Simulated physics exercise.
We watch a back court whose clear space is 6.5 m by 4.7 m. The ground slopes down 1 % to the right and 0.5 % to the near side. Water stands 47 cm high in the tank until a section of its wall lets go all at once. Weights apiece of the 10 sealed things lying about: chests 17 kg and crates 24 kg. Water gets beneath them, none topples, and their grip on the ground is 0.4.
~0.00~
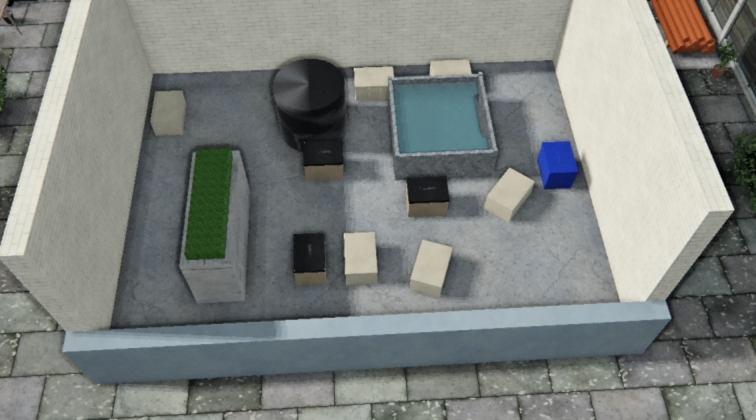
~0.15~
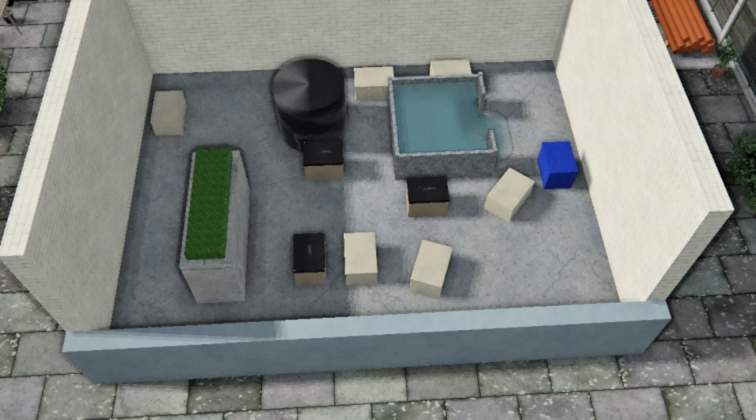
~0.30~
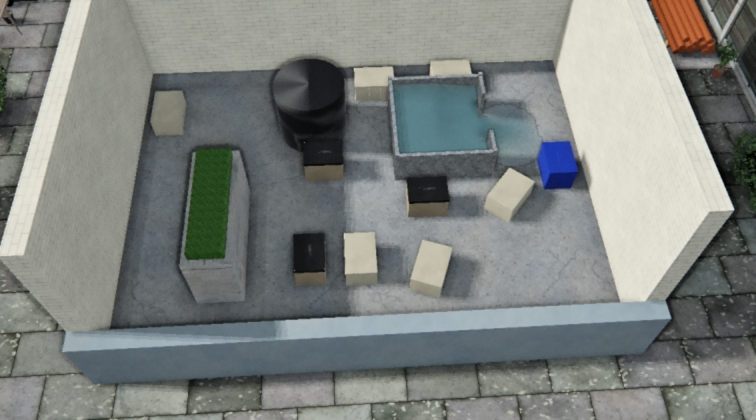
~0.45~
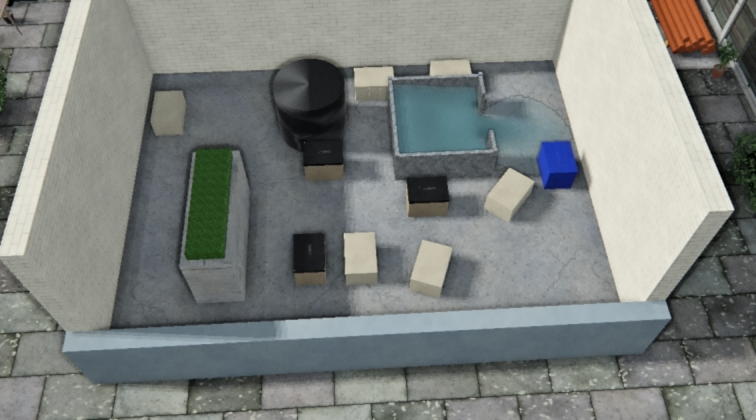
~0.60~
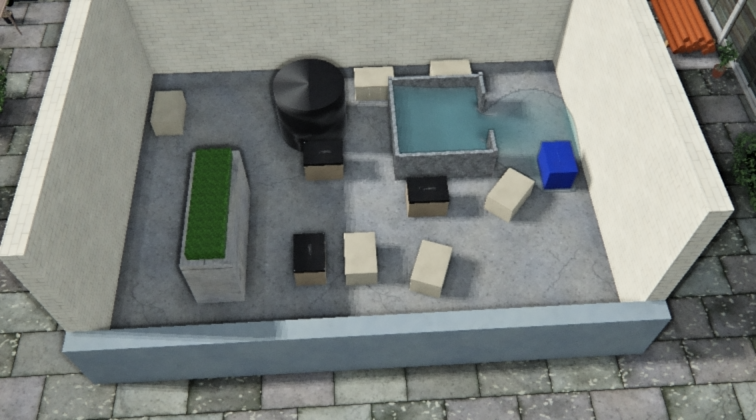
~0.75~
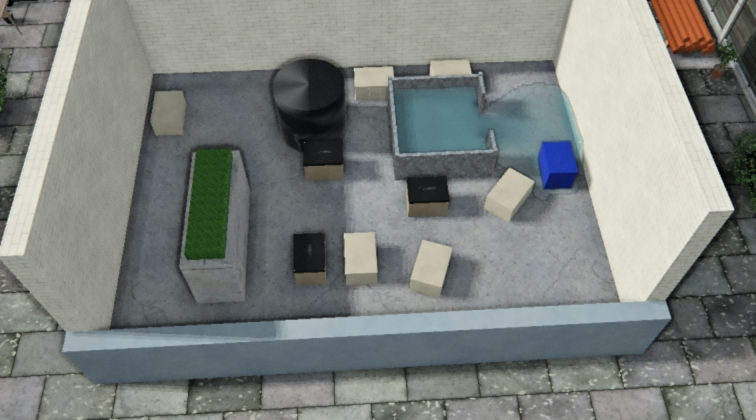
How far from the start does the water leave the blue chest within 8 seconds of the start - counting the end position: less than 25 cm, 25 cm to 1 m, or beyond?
The blue chest ends far away.
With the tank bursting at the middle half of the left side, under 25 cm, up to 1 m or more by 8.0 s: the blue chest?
Then the blue chest barely shifts.
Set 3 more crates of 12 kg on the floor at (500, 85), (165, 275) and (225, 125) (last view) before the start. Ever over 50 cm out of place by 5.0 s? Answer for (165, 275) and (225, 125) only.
In that order: Under, under.
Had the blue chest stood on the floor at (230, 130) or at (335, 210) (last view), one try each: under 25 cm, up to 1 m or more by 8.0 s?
In that order: It stays put; it stays put.
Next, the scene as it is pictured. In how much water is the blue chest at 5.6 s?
About 7 cm.
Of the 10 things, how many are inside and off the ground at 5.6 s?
I count 0.
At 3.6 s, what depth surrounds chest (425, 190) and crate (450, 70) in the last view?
About 0 and 7 cm.
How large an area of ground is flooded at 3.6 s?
Roughly 11.5 m2.
After 1.6 s the blue chest is near (575, 187), 0.5 m from its start, aground; 0 afloat.
After 3.6 s the blue chest is near (558, 289), 2.1 m from its start, afloat; 1 afloat.
After 5.6 s the blue chest is near (457, 298), 2.7 m from its start, aground; 0 afloat.
After 8.0 s the blue chest is near (444, 298), 2.8 m from its start, aground; 0 afloat.
